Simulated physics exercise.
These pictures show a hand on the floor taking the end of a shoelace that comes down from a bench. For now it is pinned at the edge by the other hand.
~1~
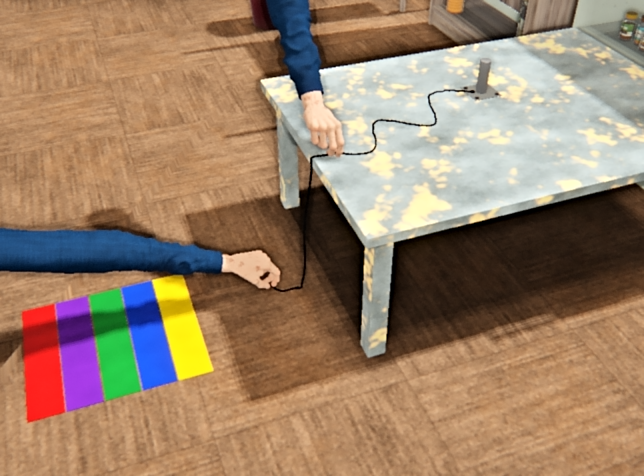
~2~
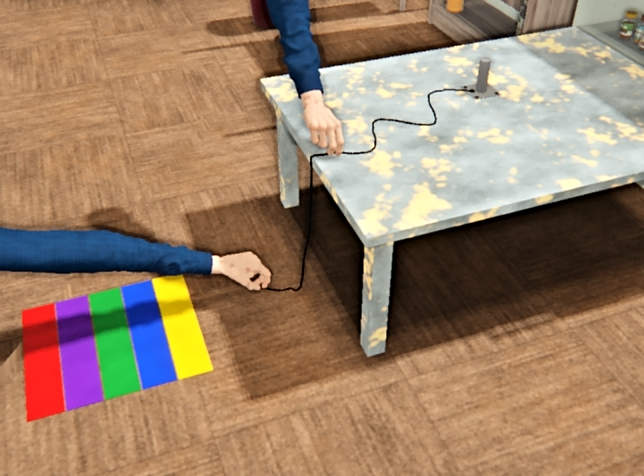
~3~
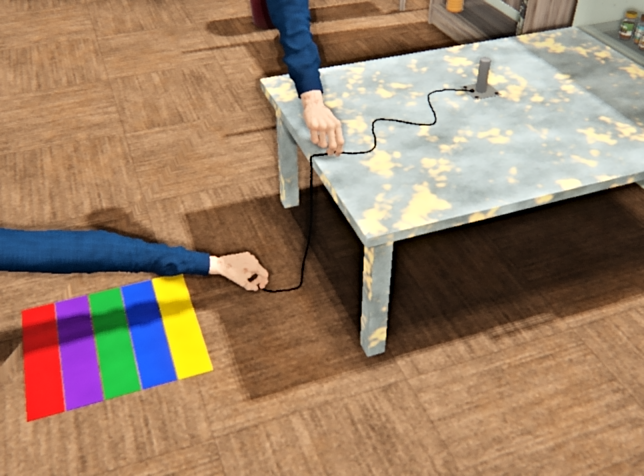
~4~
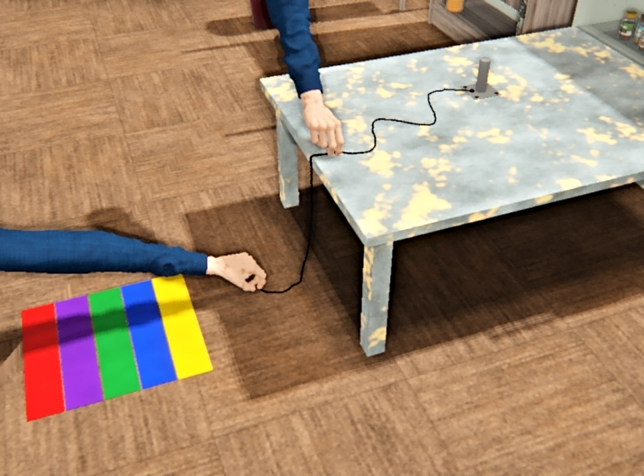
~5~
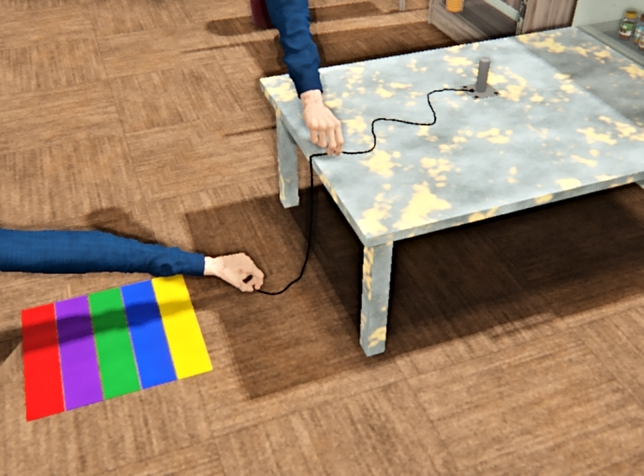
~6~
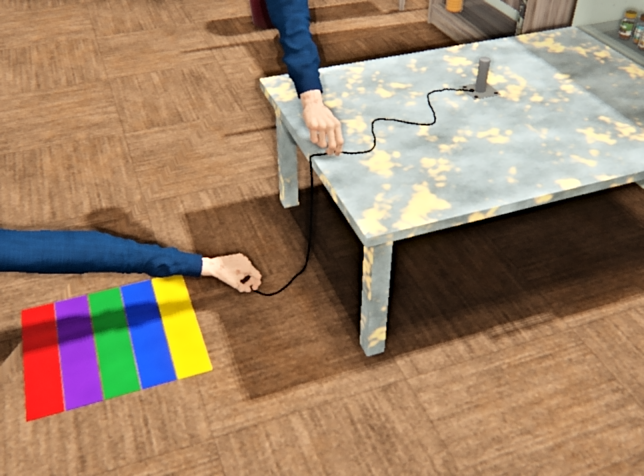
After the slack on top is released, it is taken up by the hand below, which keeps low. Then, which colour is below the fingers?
The purple one is below them.
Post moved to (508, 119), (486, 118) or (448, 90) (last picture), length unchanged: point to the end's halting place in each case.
Going through the tries, you get (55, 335), then (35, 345), then (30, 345).
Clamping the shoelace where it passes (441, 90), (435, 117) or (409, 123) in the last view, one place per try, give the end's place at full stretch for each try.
First try (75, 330), second try (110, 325), third try (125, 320).
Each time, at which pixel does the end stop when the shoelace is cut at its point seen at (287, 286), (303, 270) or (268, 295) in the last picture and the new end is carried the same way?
One spot per try: (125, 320), (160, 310), and (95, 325).
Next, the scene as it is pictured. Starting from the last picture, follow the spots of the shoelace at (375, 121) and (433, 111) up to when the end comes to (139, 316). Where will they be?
Approx. (335, 139); approx. (407, 115).
A little later, end near (139, 316); over blue.
Next, end near (95, 328); over green.
When it is tight, end near (67, 334); over purple. It halts on the purple strip.
